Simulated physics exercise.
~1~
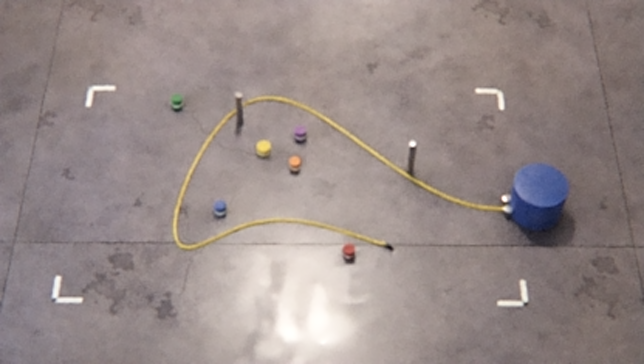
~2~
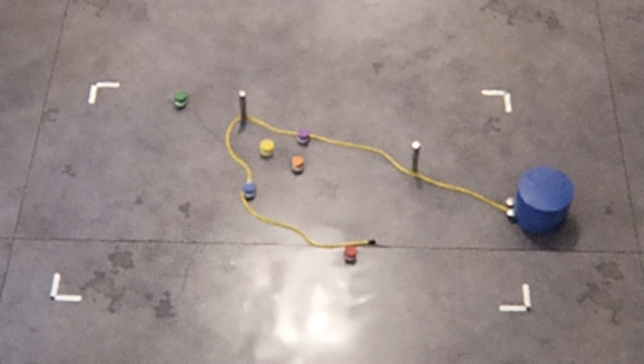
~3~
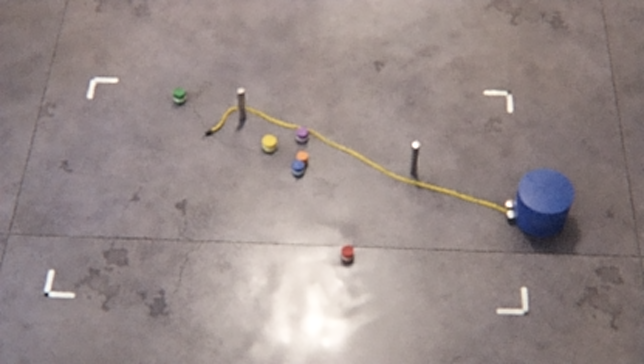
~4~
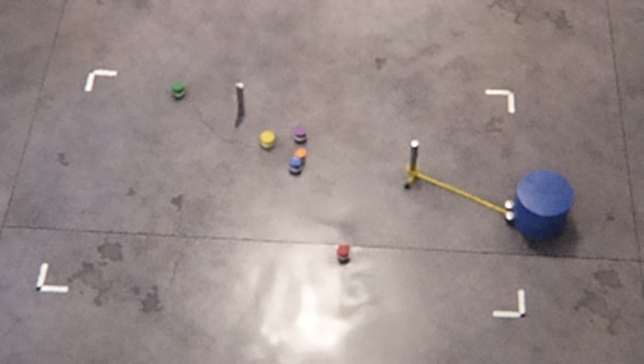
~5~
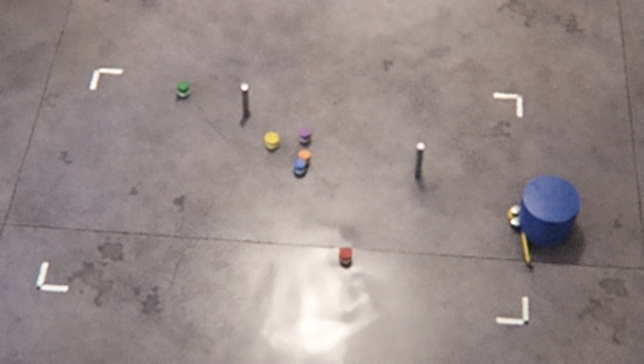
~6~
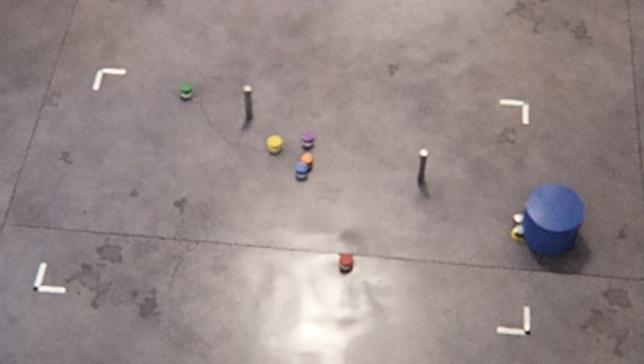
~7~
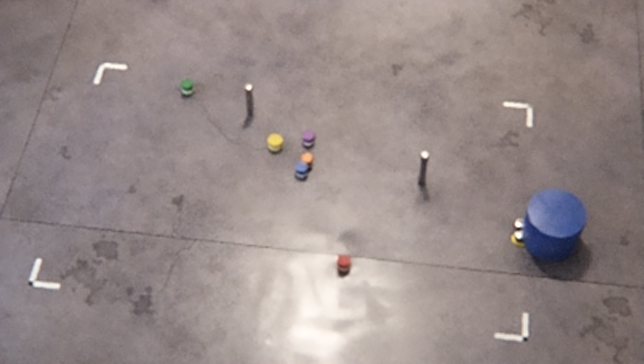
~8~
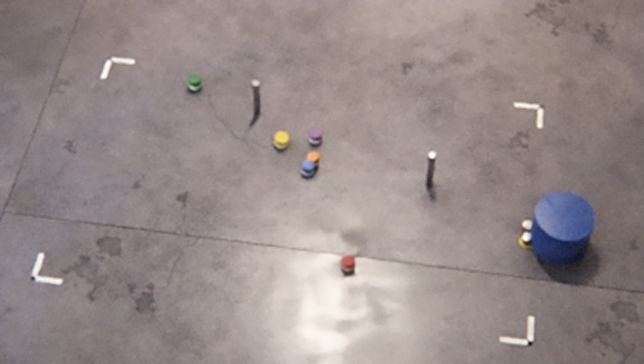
On a shop floor, a yellow lead retracting around two posts into a blue drum, dragging the blue tin right beside the orange tin.
